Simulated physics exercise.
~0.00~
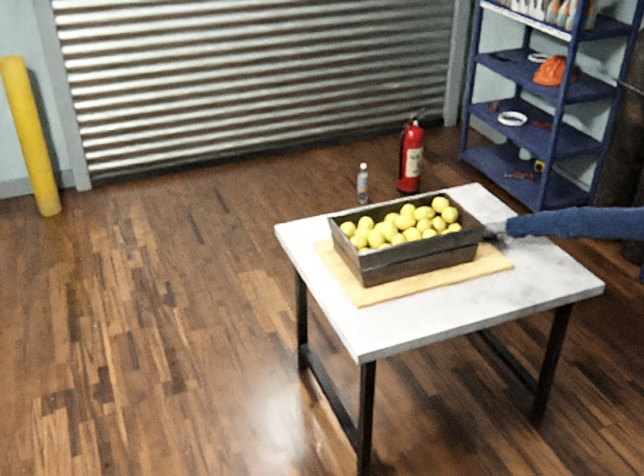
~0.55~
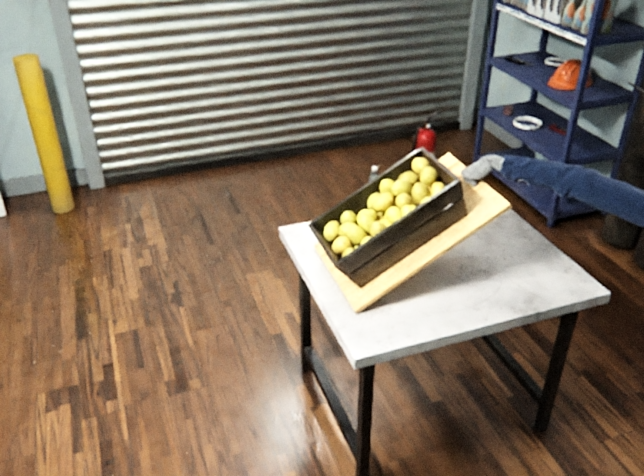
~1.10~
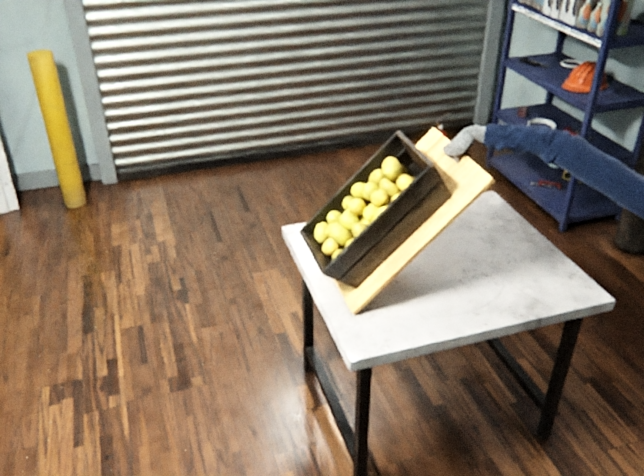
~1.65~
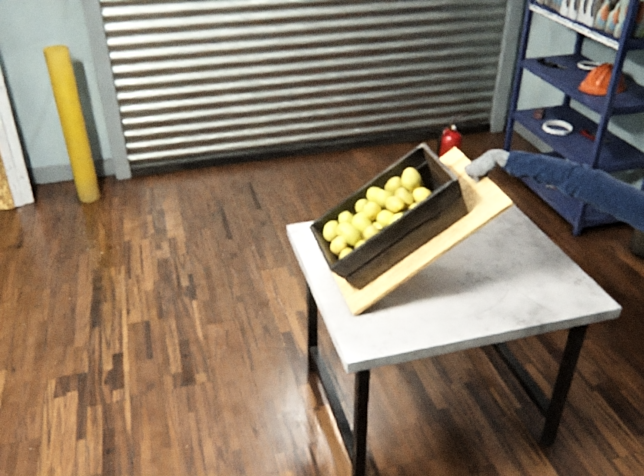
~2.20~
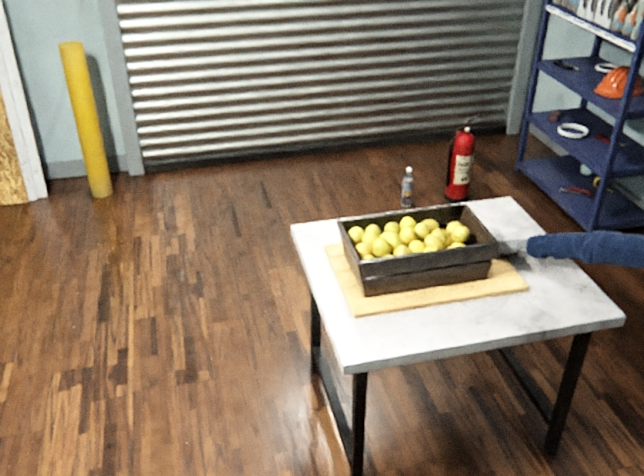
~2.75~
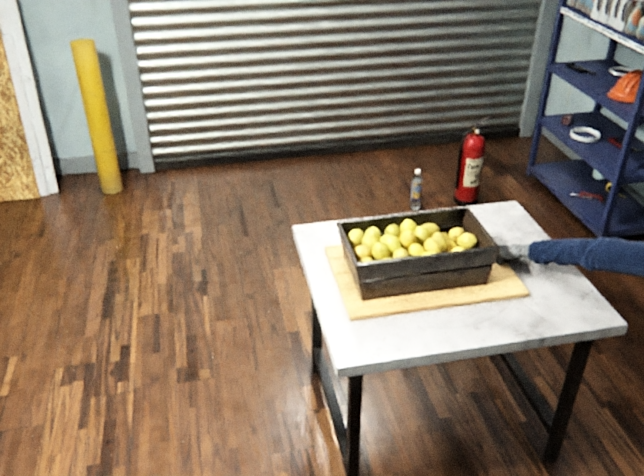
The clip shows a gloved hand raising the right side of a board on a table, steeply tilting the dark open box of lemons fixed to it toward the left, then lowering it flat again, with the lemons still in the box.
